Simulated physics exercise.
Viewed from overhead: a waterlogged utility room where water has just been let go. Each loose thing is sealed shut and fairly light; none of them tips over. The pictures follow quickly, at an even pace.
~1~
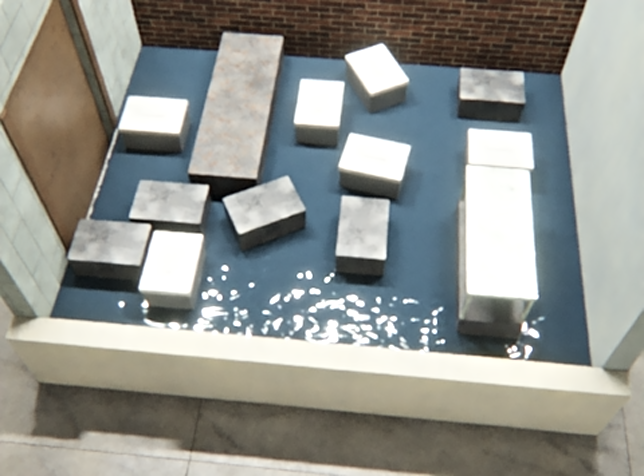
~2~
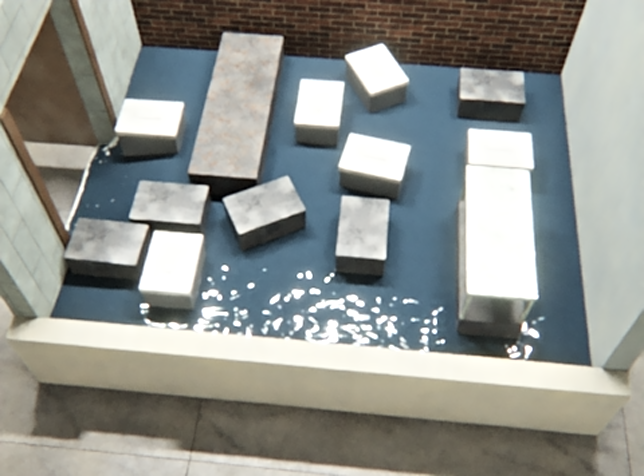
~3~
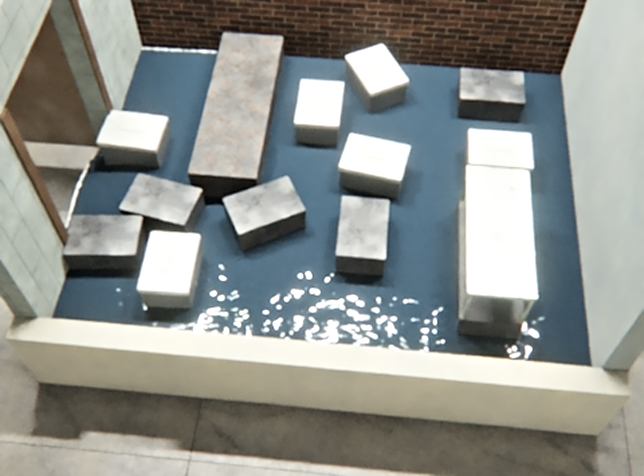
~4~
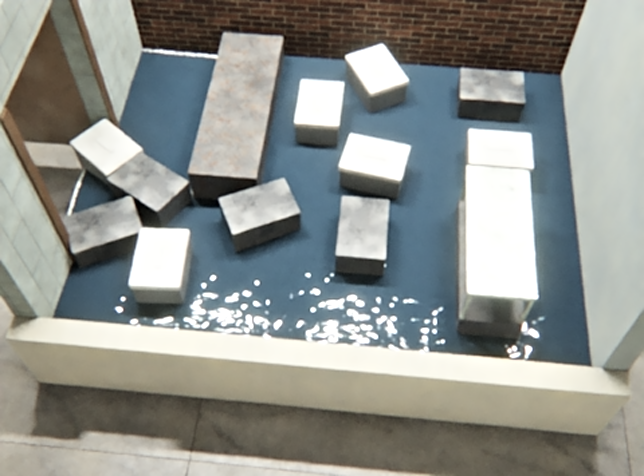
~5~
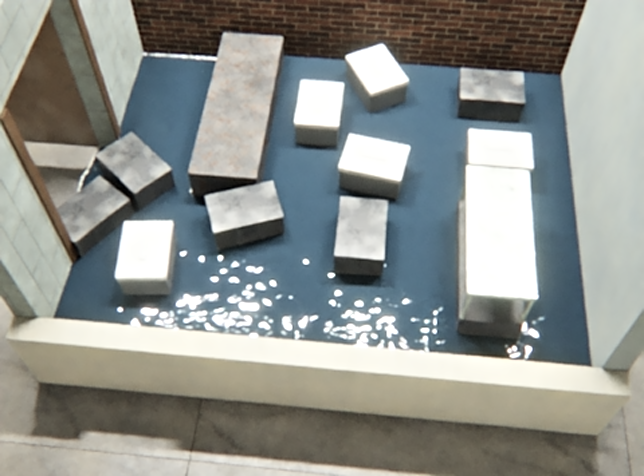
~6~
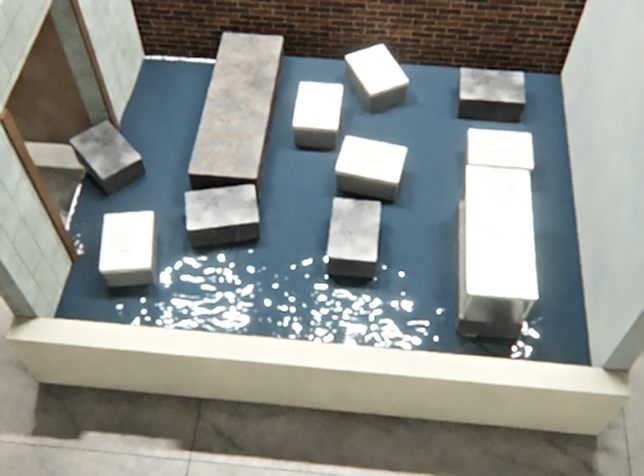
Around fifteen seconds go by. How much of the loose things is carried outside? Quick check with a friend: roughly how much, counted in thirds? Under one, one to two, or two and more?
Two or more thirds.
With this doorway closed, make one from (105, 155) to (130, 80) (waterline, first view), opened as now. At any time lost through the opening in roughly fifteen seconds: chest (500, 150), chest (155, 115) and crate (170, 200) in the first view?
Sequentially: Remains, escapes, escapes.
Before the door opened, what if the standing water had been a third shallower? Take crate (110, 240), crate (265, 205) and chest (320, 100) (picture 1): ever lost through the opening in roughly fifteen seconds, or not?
Going item by item, that's exited, then exited, then still there.
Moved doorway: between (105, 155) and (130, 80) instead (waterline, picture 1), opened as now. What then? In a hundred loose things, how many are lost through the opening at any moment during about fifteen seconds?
About 30 %.
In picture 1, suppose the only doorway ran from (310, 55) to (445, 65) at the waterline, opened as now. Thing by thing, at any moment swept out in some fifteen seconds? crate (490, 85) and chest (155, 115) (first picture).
In that order: Escapes, never escapes.
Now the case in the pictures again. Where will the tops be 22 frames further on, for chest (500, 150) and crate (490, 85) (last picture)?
About (325, 235) and (431, 110).
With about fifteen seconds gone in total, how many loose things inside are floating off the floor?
The count is 1.
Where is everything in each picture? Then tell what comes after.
In the first frame, a crate at (169, 201) floats; a chest at (172, 261), afloat; 0 of 11 have shifted.
In the second frame, a crate at (169, 202) floats; a chest at (172, 261), afloat; 0 of 11 have shifted.
In the third frame, a crate at (161, 199) floats, close to its start; a chest at (169, 261) floats; 3 of 11 have shifted.
In the fourth frame, a crate at (148, 180) floats, a stride from its start; a chest at (159, 257), afloat, close to its start; 4 of 11 have shifted.
In the fifth frame, a crate at (133, 162), afloat, a stride from its start; a chest at (145, 249), afloat, close to its start; 5 of 11 have shifted.
In the sixth frame, a crate at (105, 149), afloat, a stride from its start; a chest at (127, 240) floats, a stride from its start; 6 of 11 have shifted.
A moment on, 3 of 11 are out; 7 afloat.
Next, 5 of 11 are out; 6 afloat.
Later, 8 of 11 are out; 3 afloat.
In the end, 8 of 11 are out; 1 afloat.
